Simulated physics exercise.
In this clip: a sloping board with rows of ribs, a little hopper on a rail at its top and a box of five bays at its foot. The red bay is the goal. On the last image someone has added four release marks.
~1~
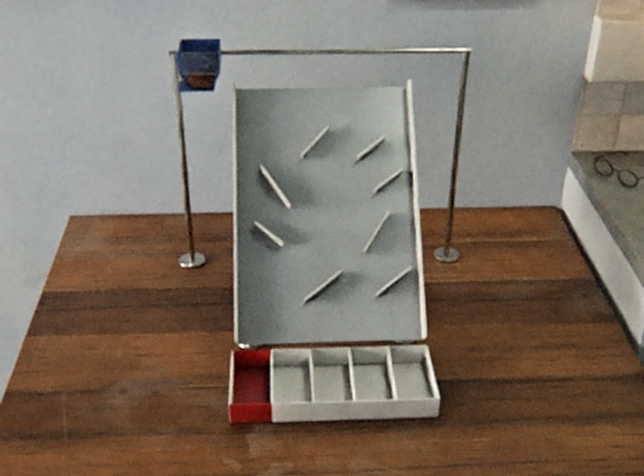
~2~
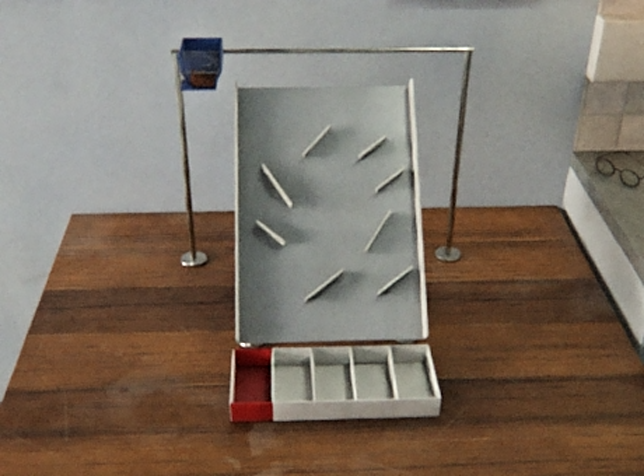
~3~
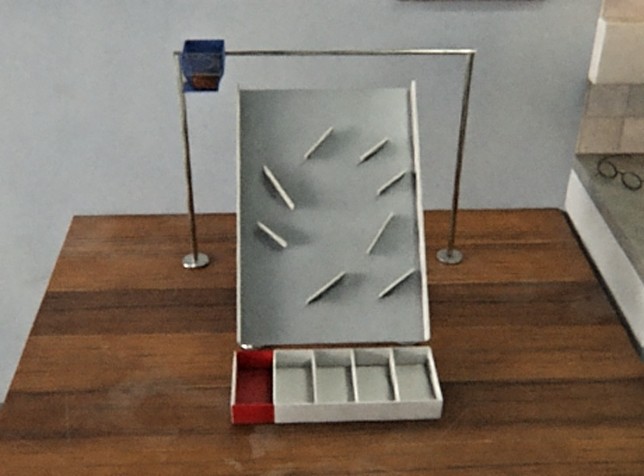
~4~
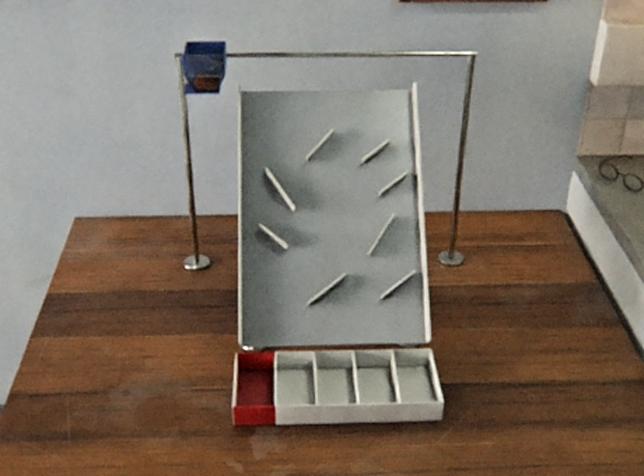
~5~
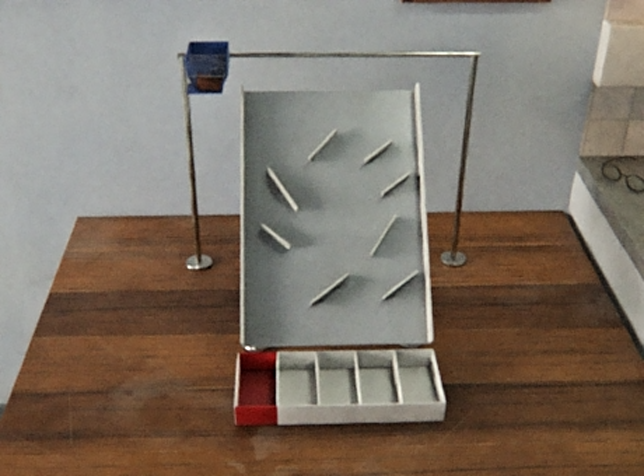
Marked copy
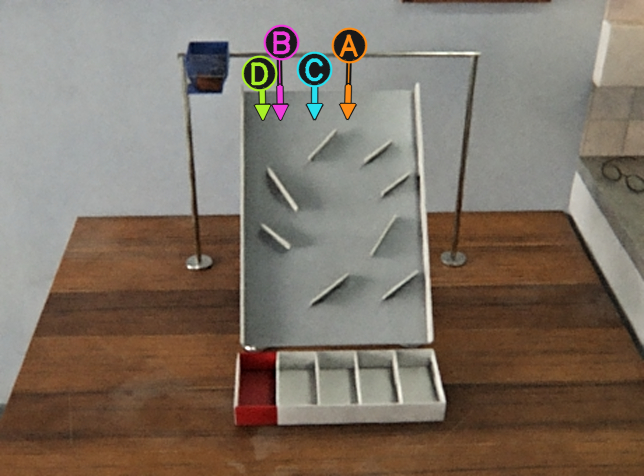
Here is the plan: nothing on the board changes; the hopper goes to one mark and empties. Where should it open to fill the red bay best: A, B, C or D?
It is D.
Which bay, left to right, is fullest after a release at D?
It is the first one.
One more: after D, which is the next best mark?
B.
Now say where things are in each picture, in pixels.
Hopper (202, 81), clay pellets, door shut, in the first picture.
Ribs (303, 154) to (330, 125), (360, 155) to (386, 135), (263, 164) to (292, 204), in the second picture.
Ribs (379, 190) to (406, 170), (258, 222) to (286, 244), (368, 251) to (392, 213), in the third picture.
Ribs (309, 302) to (346, 274), (382, 296) to (416, 270), in the fourth picture.
Red bay (257, 414), number 1 of 5 from the left, in the fifth picture.
On the marked copy, mark A meets the board at (347, 113); mark B meets the board at (280, 114); mark C meets the board at (314, 113); mark D meets the board at (262, 114).
If A is chosen, roughly a quarter in the red bay, roughly two thirds in other bays, about a tenth outside the box.
If B is chosen, roughly a third in the red bay, roughly half in other bays, about a tenth outside the box.
If C is chosen, roughly a quarter in the red bay, the larger part in other bays, just a few held on the board.
If D is chosen, roughly half in the red bay, roughly a third in other bays, about a tenth outside the box.
